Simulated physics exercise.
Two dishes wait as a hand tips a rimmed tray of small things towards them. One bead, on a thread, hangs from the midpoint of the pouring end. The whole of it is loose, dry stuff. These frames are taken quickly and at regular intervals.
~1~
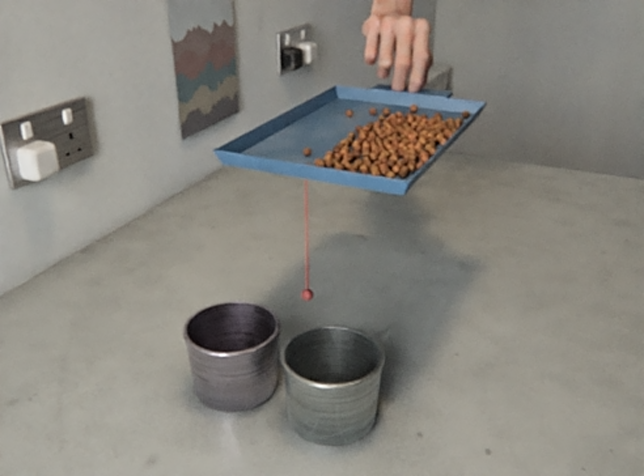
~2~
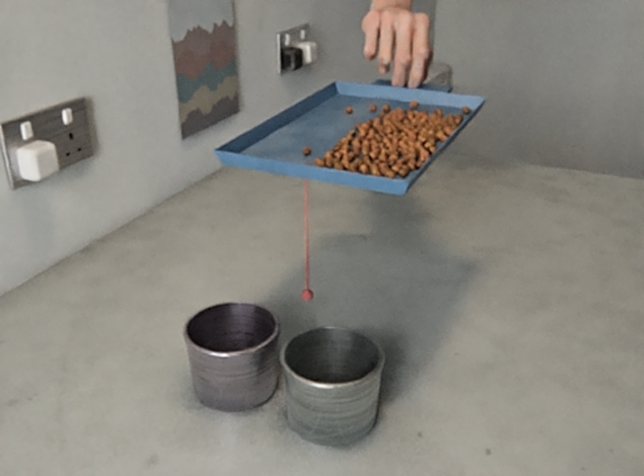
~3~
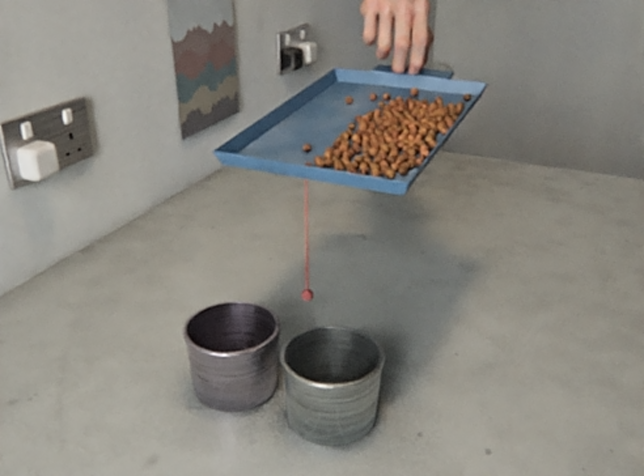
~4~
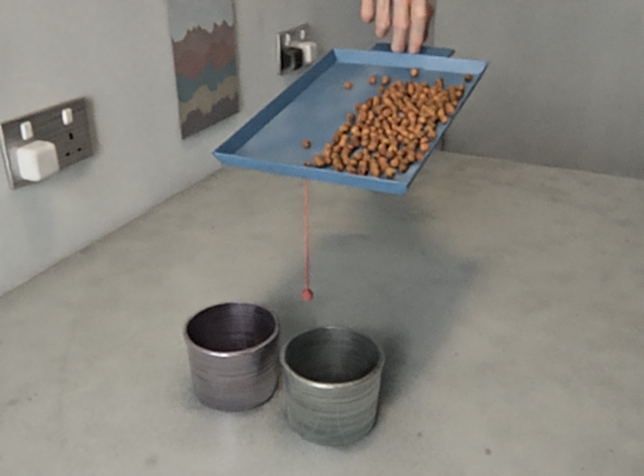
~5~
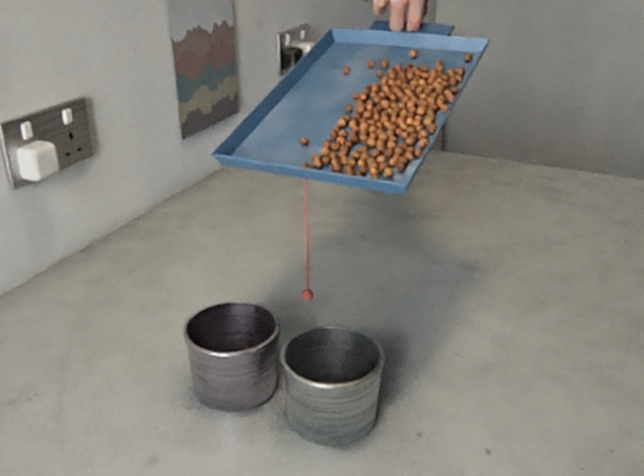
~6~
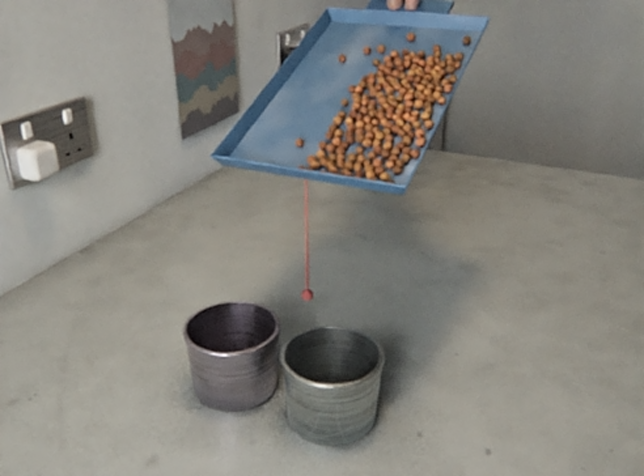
A hand steadily raises the far end of a blue tray of brown balls above two cups.
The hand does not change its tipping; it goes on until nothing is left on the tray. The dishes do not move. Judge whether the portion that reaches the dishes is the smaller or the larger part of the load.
It is the larger part.
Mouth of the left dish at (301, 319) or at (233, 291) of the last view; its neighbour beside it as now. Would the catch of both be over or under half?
Taking the places in turn, it's shy of half and then shy of half.
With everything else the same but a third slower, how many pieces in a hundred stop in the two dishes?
Roughly 80 percent.
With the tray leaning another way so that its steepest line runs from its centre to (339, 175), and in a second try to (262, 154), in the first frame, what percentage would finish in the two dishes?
Roughly 60 percent, then 20 percent.
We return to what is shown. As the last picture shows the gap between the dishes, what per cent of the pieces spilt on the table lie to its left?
Estimate: About 60 percent.
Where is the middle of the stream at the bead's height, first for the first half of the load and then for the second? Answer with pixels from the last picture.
Around (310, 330) at first; around (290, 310) after that.
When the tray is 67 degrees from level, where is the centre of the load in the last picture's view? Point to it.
Look around (314, 208) in the last picture.
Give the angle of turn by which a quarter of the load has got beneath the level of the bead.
At some 70 degrees.
Just after the last frame, tray tipped steeply; roughly half on the tray; about a tenth in the right dish; about a tenth in the left dish; about a tenth outside both; roughly a third in the air.
A moment on, tray tipped past a quarter turn; roughly half in the right dish; roughly a third in the left dish; roughly a quarter outside both; just a few in the air.
Further on, tray tipped past a quarter turn; roughly half in the right dish; roughly a third in the left dish; roughly a quarter outside both.
When it is over, tray tipped past a quarter turn; roughly half in the right dish; roughly a third in the left dish; roughly a quarter outside both.
